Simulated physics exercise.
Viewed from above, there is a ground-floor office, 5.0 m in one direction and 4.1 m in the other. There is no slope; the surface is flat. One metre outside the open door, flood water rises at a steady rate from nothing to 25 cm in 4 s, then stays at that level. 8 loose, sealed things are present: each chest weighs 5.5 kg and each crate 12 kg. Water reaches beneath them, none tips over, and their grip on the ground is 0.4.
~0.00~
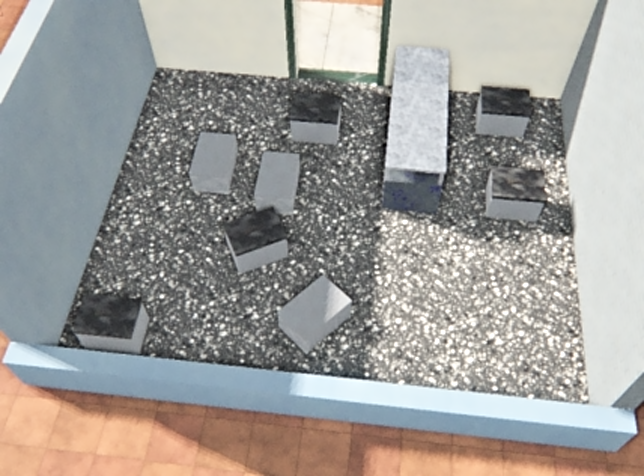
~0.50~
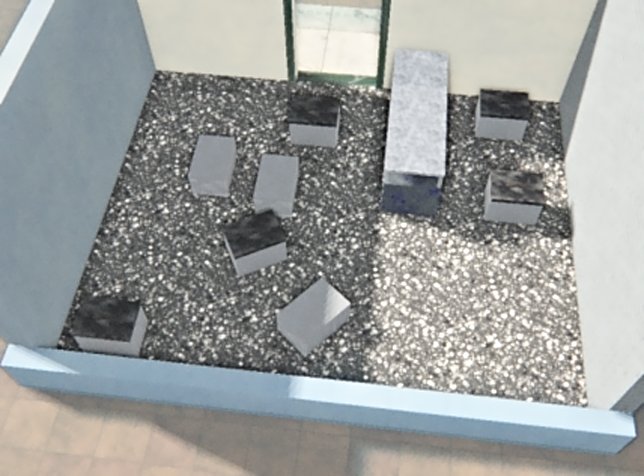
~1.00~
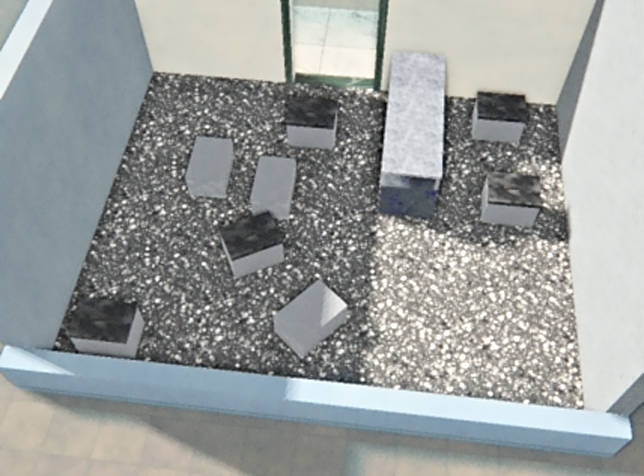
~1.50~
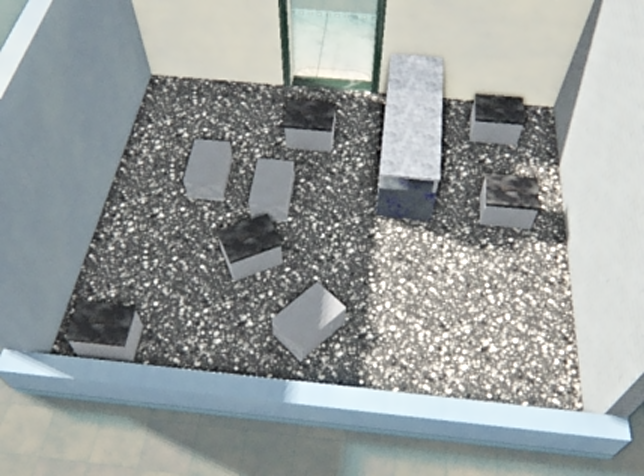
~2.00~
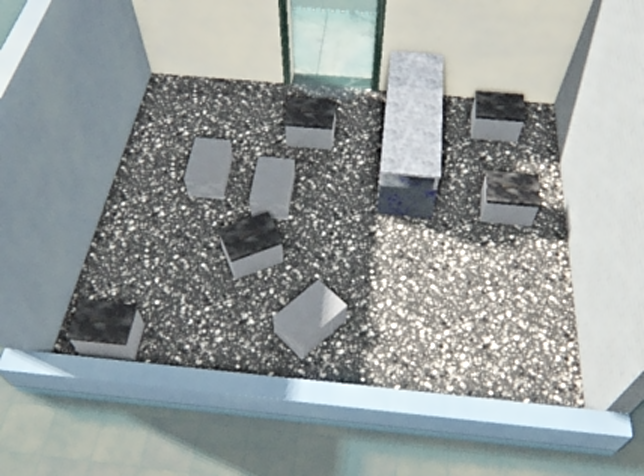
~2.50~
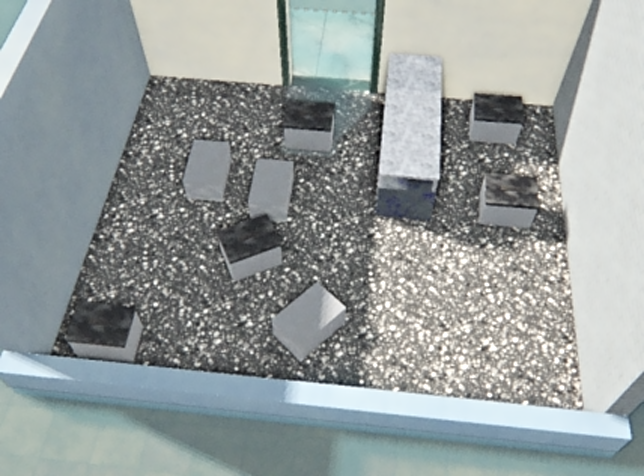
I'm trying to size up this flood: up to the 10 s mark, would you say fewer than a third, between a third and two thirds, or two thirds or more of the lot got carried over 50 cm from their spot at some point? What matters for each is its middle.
I would say two thirds or more of them.
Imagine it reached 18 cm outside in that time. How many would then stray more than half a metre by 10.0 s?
It would come to 5 of them.
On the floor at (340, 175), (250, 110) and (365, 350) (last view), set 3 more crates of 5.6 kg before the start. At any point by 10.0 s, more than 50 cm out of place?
In the same order as the question: Farther, not as far, farther.
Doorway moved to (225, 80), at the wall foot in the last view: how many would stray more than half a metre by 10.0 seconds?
That gives 6 of them.
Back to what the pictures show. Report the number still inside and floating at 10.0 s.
6.
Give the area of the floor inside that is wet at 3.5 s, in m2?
Wet area: Approx. 3.0 m2.
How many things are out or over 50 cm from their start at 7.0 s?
Answer: 5.
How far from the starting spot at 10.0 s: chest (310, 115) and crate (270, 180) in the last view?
They sit 300 cm and 140 cm away, in the order given.
After 3.5 s 0 of 8 are over 50 cm from their spots; 0 afloat.
After 4.5 s 1 of 8 are over 50 cm from their spots; 1 afloat.
After 7.0 s 5 of 8 are over 50 cm from their spots; 5 afloat.
After 10.0 s 6 of 8 are over 50 cm from their spots, and 6 have been at some point; 6 afloat.
